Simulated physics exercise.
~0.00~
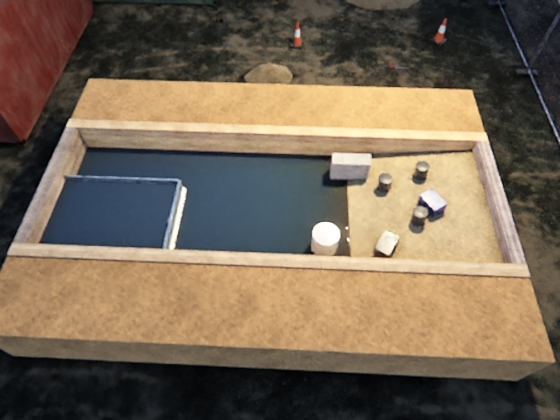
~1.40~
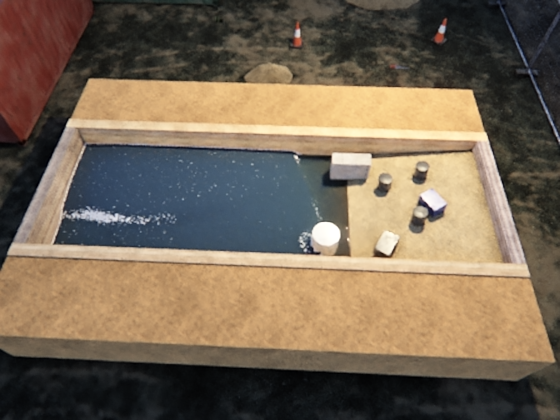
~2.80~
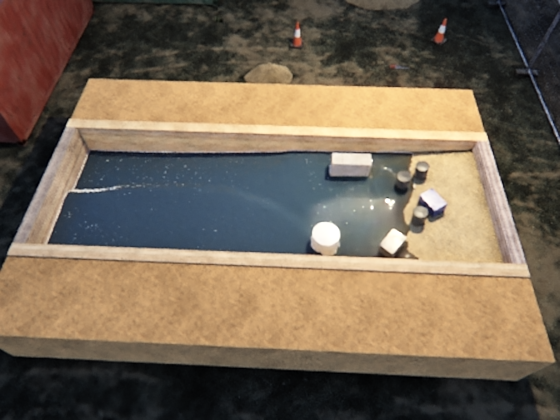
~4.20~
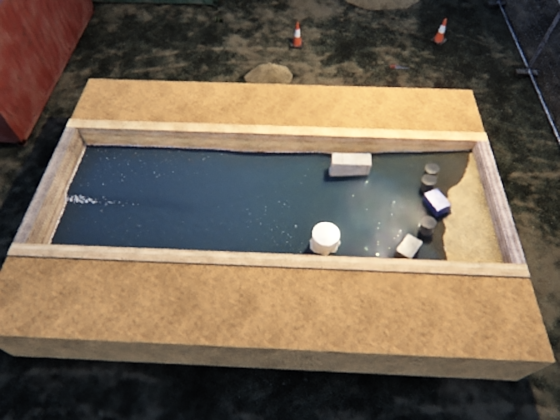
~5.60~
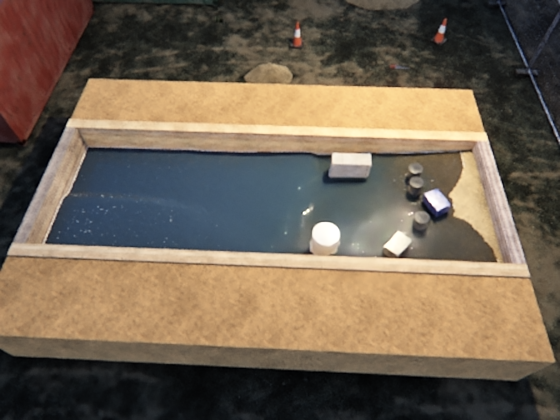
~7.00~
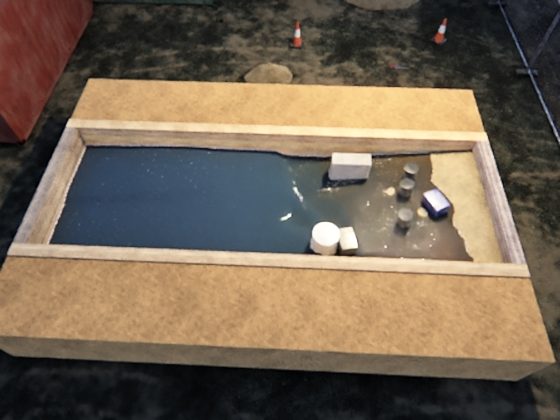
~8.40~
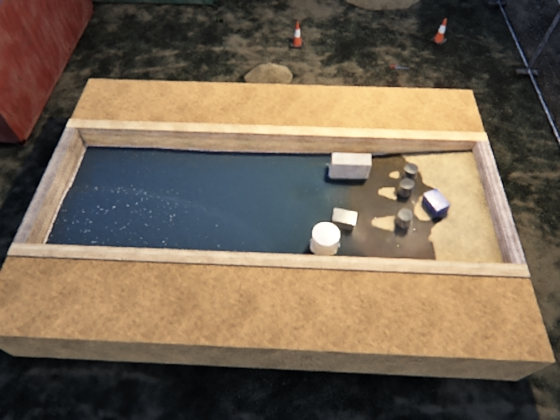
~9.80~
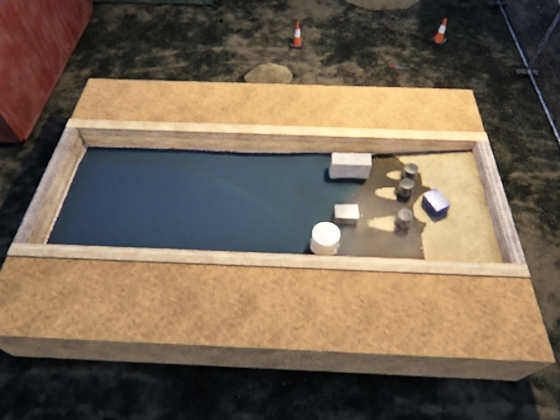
Water in a wooden-walled tank surging right up a sandy slope, shifting small pails and crates, then draining back and settling calm.
